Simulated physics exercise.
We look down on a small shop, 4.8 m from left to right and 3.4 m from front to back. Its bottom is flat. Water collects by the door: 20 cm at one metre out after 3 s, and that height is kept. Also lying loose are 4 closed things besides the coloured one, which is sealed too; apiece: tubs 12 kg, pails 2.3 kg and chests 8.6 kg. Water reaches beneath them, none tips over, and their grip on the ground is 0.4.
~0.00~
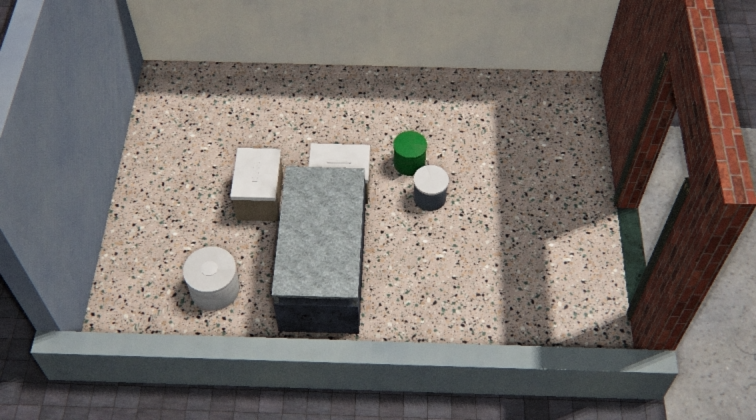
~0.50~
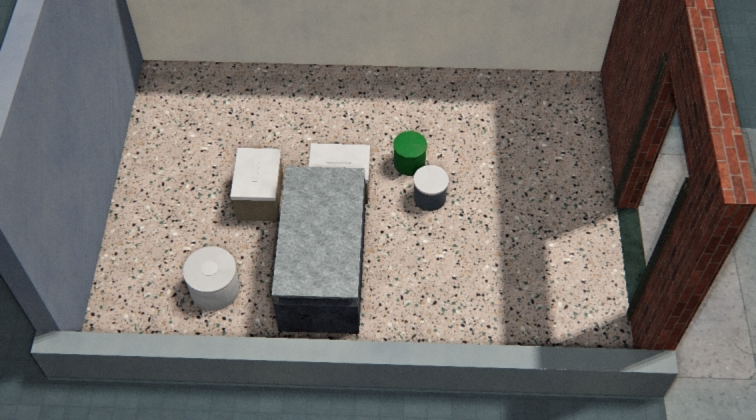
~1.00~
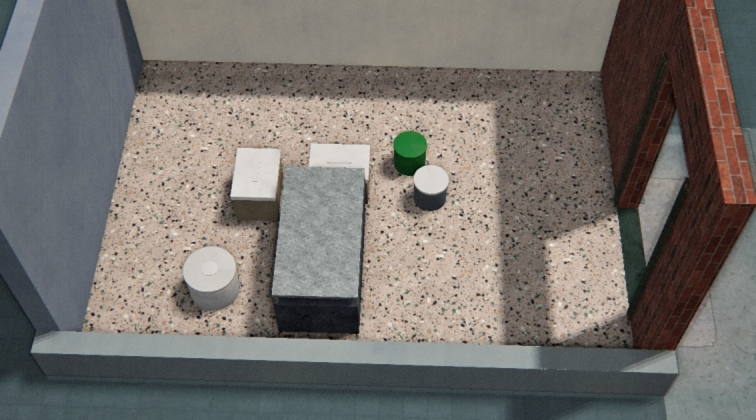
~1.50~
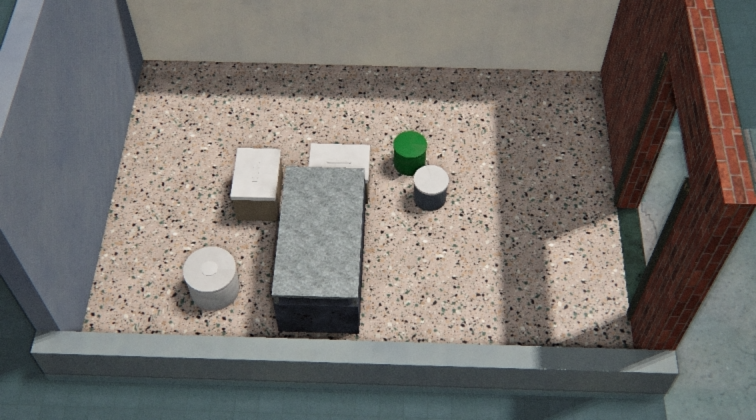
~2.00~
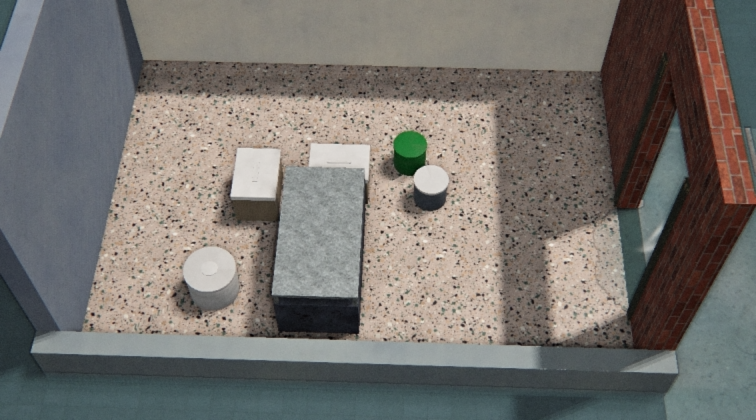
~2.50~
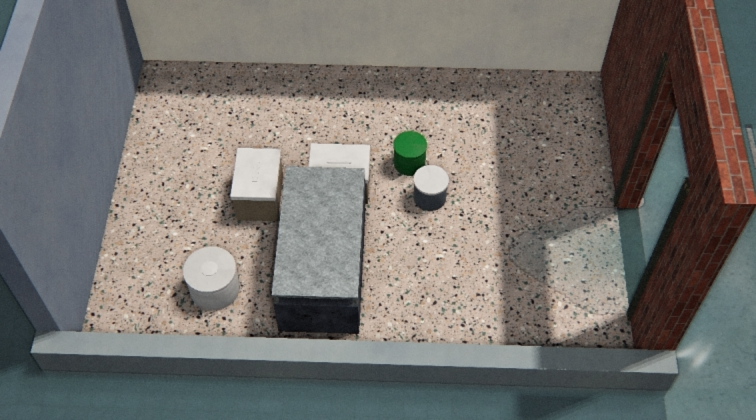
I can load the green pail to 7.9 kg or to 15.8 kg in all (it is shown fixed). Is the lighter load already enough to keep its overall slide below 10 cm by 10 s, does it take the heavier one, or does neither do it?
It needs the bigger one.
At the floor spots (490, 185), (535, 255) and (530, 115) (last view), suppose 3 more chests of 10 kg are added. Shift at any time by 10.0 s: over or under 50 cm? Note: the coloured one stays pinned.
In turn: Beyond it, beyond it, within it.
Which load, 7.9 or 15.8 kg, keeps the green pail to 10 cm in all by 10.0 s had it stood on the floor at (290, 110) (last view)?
Result: Heavy passes, light fails.
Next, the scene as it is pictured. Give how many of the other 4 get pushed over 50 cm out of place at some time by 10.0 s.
2.
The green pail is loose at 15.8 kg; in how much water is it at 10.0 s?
About 8 cm.
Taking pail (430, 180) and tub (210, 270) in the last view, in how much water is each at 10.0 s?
Depths: Near 8 cm, then near 3 cm.
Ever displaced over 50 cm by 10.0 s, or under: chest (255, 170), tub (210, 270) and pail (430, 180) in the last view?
Below, below, beyond.
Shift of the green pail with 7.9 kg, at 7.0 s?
Shift: Roughly 30 cm.
After 3.5 s the green pail would be 0 cm from its start with 7.9 kg and 0 cm from its start with 15.8 kg; 0 cm of water round it then.
After 4.5 s the green pail would be 2 cm from its start with 7.9 kg and 0 cm from its start with 15.8 kg; 5 cm of water round it then.
After 7.0 s the green pail would be 28 cm from its start with 7.9 kg and 0 cm from its start with 15.8 kg; 6 cm of water round it then.
After 10.0 s the green pail would be 84 cm from its start with 7.9 kg and 0 cm from its start with 15.8 kg; 8 cm of water round it then.
